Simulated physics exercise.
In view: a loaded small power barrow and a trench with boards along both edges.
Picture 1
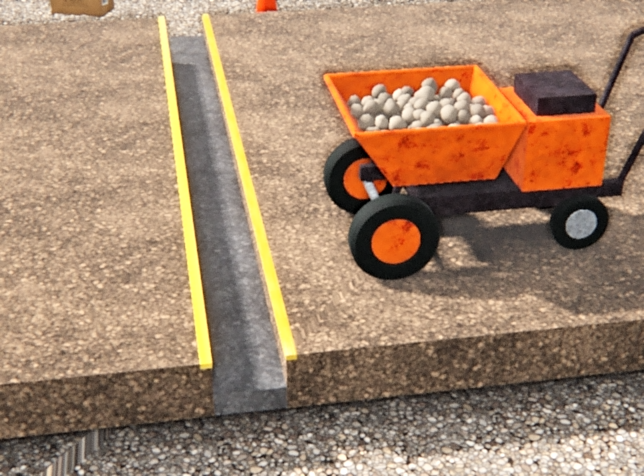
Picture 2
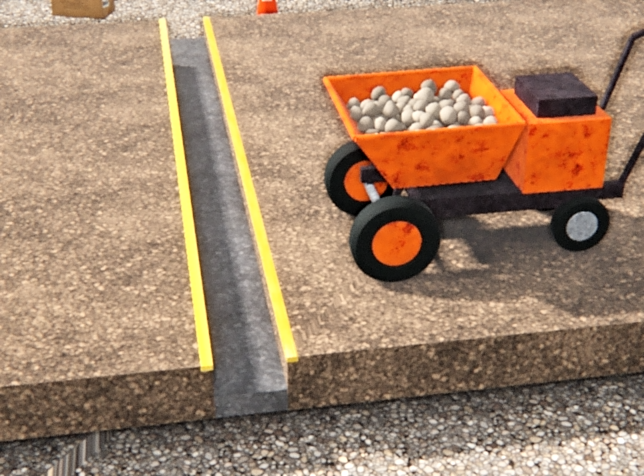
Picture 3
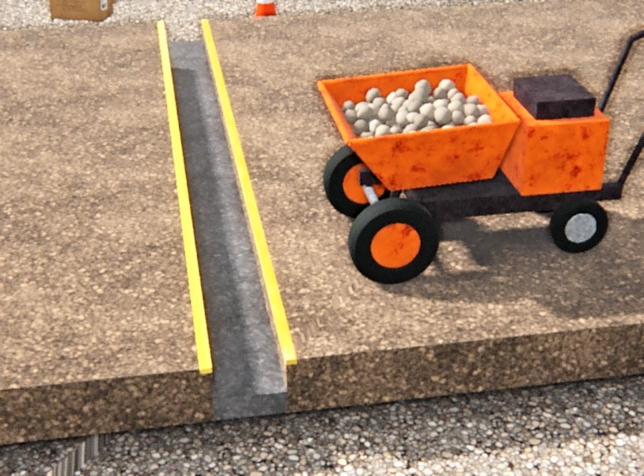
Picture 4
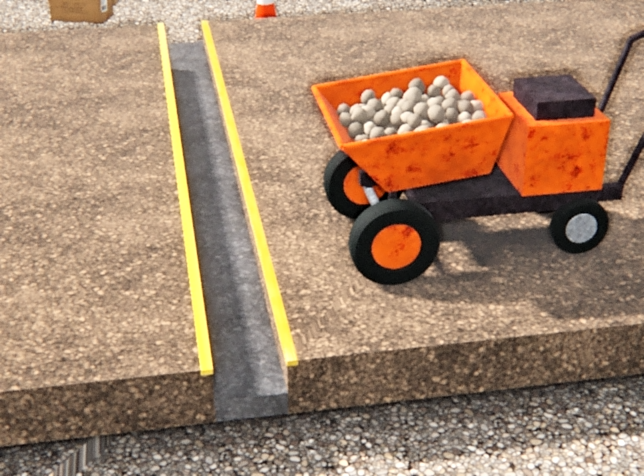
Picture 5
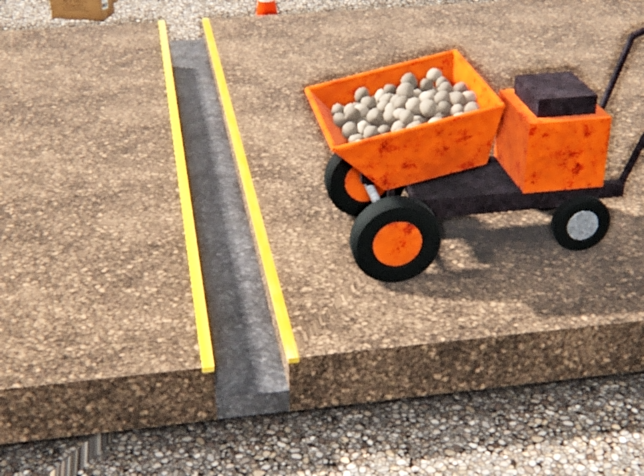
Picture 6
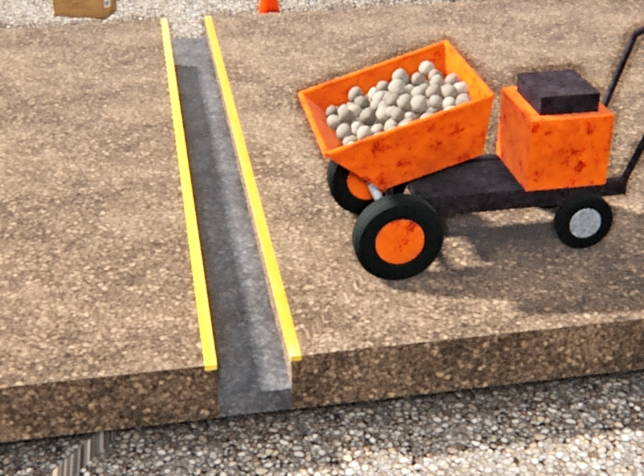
An orange power barrow loaded with river pebbles stands beside a yellow-edged trench, its skip slowly tilting toward the left.
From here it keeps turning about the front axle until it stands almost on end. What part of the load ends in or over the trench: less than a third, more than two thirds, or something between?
The trench ends with more than two thirds of it.
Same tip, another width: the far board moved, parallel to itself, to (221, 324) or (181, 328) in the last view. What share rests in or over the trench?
In turn 80 and 100 in a hundred.
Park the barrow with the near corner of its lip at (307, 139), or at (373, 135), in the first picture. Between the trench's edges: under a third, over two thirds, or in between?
In turn: The middle third; beyond two thirds.
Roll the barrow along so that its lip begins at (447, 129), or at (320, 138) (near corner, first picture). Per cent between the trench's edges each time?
In turn 20 and 70 in a hundred.
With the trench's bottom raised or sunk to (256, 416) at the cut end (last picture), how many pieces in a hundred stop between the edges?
Near 100 %.
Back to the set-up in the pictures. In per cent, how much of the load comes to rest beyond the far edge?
It comes to 5 per cent or so.
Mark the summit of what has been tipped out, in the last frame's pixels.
Near (239, 229).
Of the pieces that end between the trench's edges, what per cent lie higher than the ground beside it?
About 30 per cent.
Soon, skip tipped steeply; all in the skip.
A while on, skip tipped steeply; most in the skip; about a quarter in or heaped over the trench; a stray few falling.
Towards the end, skip tipped right over; a small part in the skip; most in or heaped over the trench; a stray few beyond it.
Finally, skip tipped right over; a stray few in the skip; a stray few short of the trench; nearly all in or heaped over the trench; a stray few beyond it.
